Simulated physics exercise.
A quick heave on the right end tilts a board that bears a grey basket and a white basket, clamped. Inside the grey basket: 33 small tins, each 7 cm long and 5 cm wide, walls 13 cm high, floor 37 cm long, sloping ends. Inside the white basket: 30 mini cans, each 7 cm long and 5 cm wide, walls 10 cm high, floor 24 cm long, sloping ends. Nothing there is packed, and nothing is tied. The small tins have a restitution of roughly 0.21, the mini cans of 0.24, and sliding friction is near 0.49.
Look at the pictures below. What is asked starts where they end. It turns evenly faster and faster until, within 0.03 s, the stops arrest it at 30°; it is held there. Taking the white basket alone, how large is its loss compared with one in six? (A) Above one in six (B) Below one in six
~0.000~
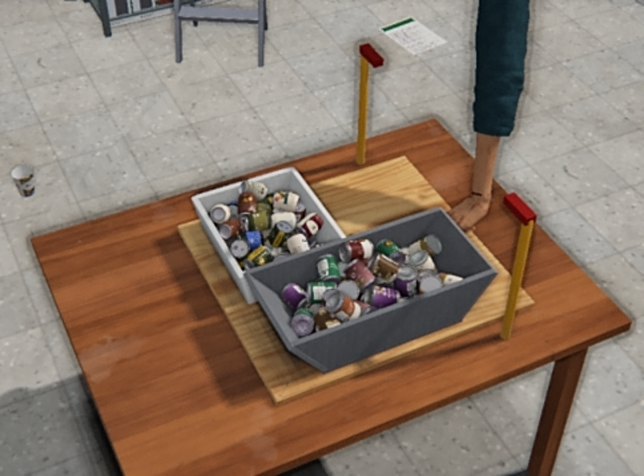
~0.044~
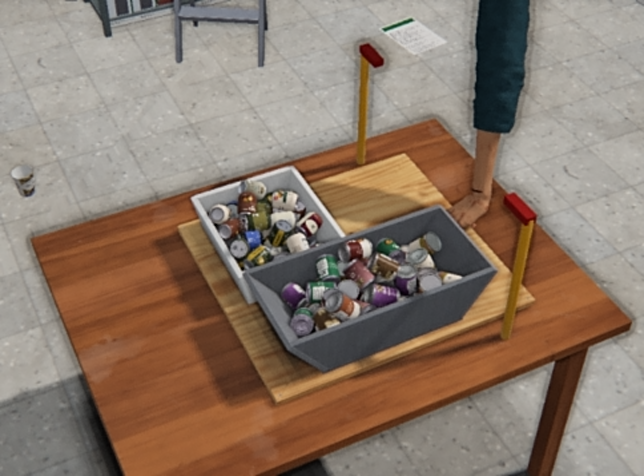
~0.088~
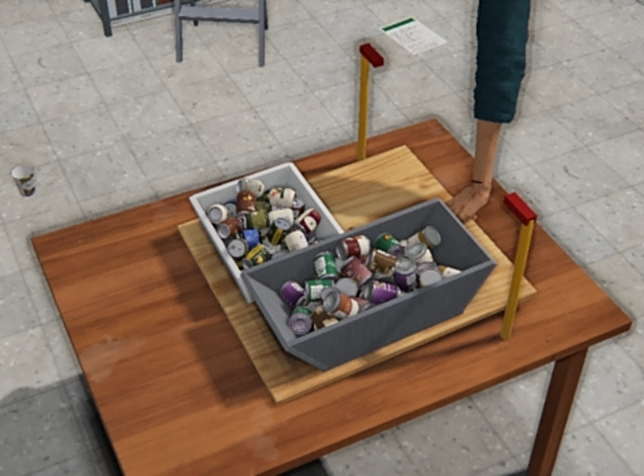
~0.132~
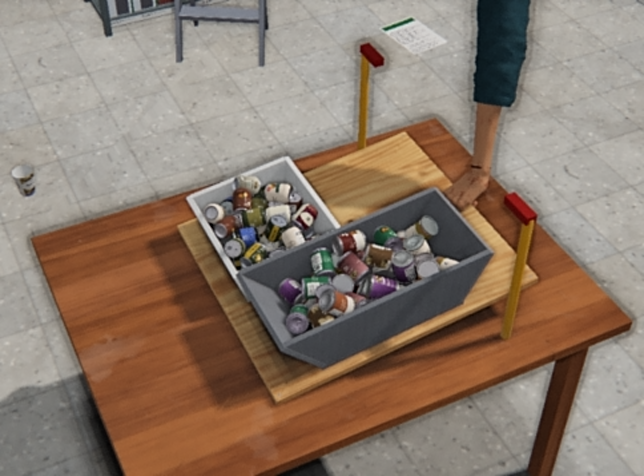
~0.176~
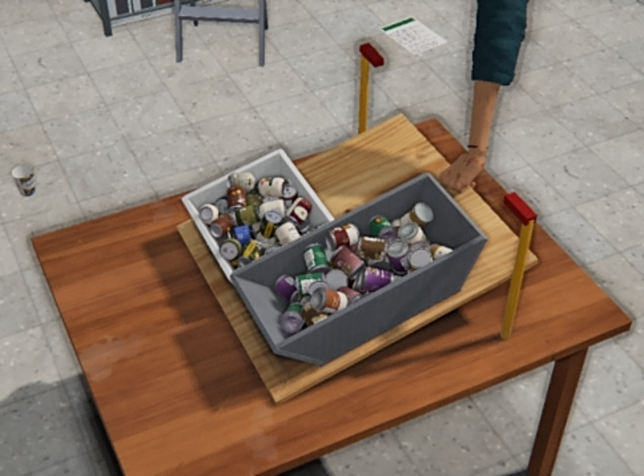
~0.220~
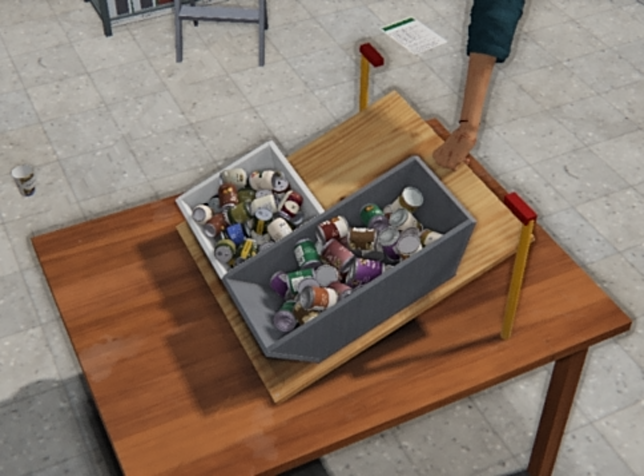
Option B: Below one in six.
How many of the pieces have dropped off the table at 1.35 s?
Number of pieces - roughly 4.
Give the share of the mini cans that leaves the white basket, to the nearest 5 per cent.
Roughly 5 per cent of them.
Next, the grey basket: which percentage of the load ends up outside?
Grey basket, 25 in a hundred gone.
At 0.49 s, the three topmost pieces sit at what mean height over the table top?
Height, averaged: Around 42 cm.
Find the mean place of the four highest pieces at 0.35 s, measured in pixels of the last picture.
Their mean place is near (363, 200) in the last picture.
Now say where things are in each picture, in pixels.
In the first frame (we follow the rim corner now nearest the camera, unless another is named), white basket (by its farthest rim corner) at (291, 169); grey basket at (292, 344); tilt 0°; nothing out yet.
White basket at (290, 168); grey basket at (291, 344); tilt 1°, in the second frame.
White basket at (288, 164); grey basket at (288, 345); tilt 3°, in the third frame.
White basket at (285, 159); grey basket at (284, 345); tilt 7°, in the fourth frame.
White basket at (278, 151); grey basket at (277, 347); tilt 13°, in the fifth frame.
Grey basket at (268, 350); tilt 20°; nothing out yet, in the sixth frame.
After 0.25 s, the board meets the red stops.
After 0.35 s, tilt 30°; 0 of 33 out of the grey basket and 0 of 30 out of the white basket.
After 0.49 s, tilt 30°; 0 of 33 out of the grey basket and 0 of 30 out of the white basket.
After 0.75 s, tilt 30°; 8 of 33 out of the grey basket and 1 of 30 out of the white basket.
Final count (at 1.35 s), 9 of 33 out of the grey basket and 2 of 30 out of the white basket. Asked share, 2 of 30, 7 per cent.
